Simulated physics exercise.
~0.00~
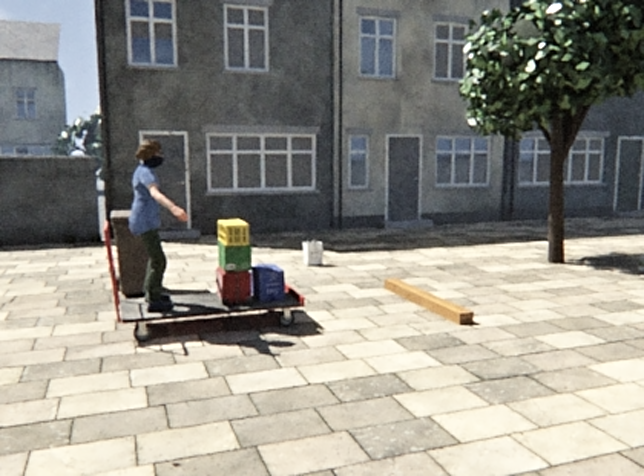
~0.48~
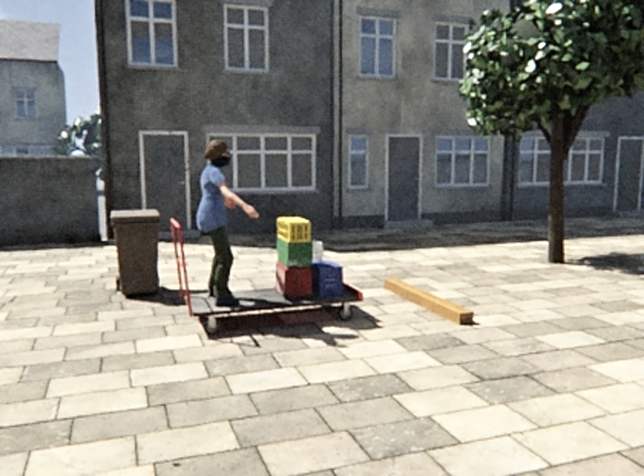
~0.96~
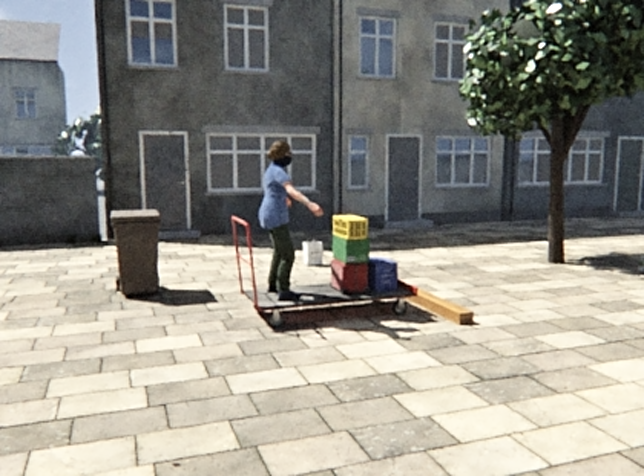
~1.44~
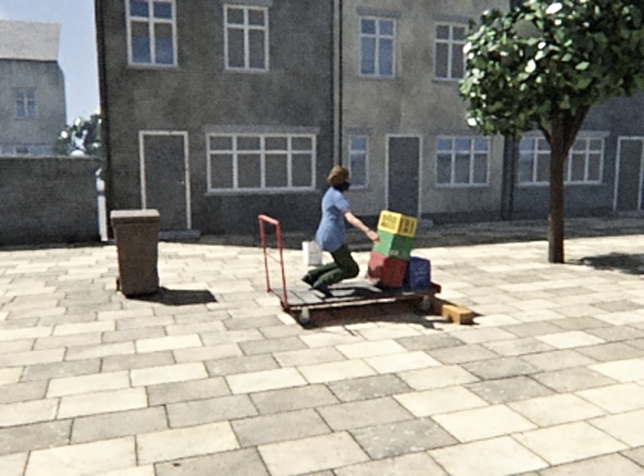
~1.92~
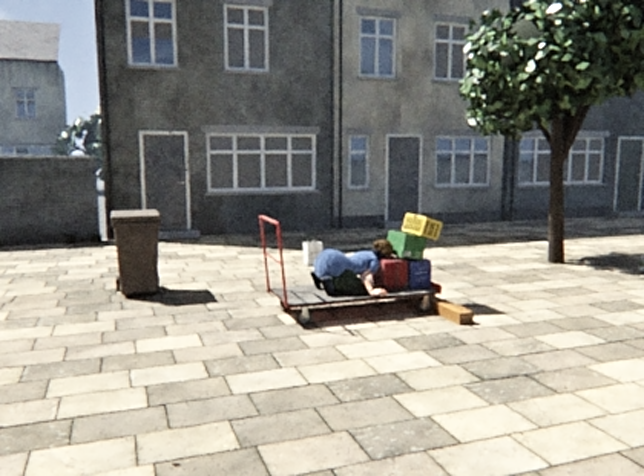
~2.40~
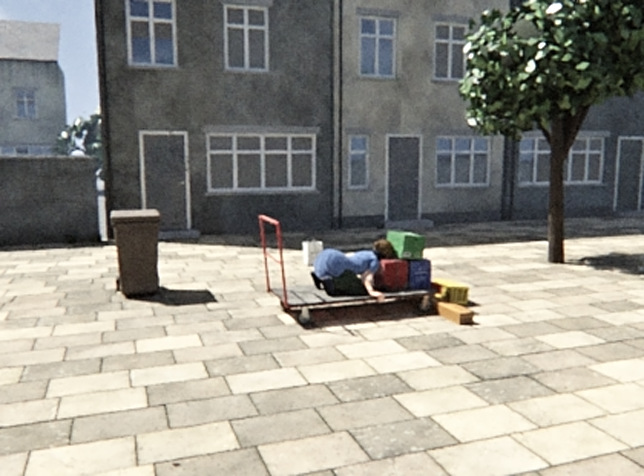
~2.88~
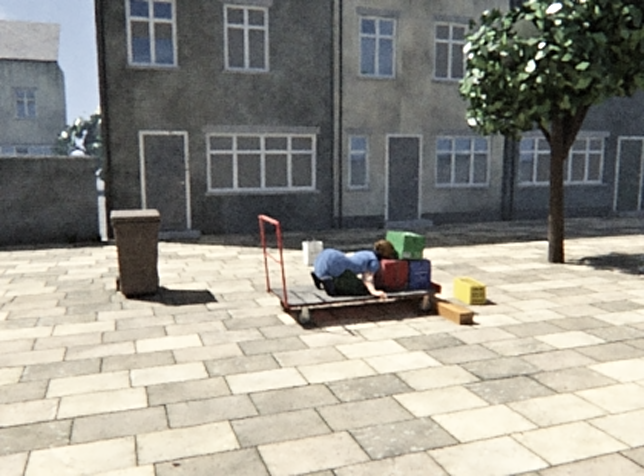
On a paved street by grey houses, a flatbed trolley carrying a standing person and stacked crates rolled right until it stopped at a wooden beam; the rider crumpled forward against the tilting stack, and the yellow crate toppled off the front onto the paving.
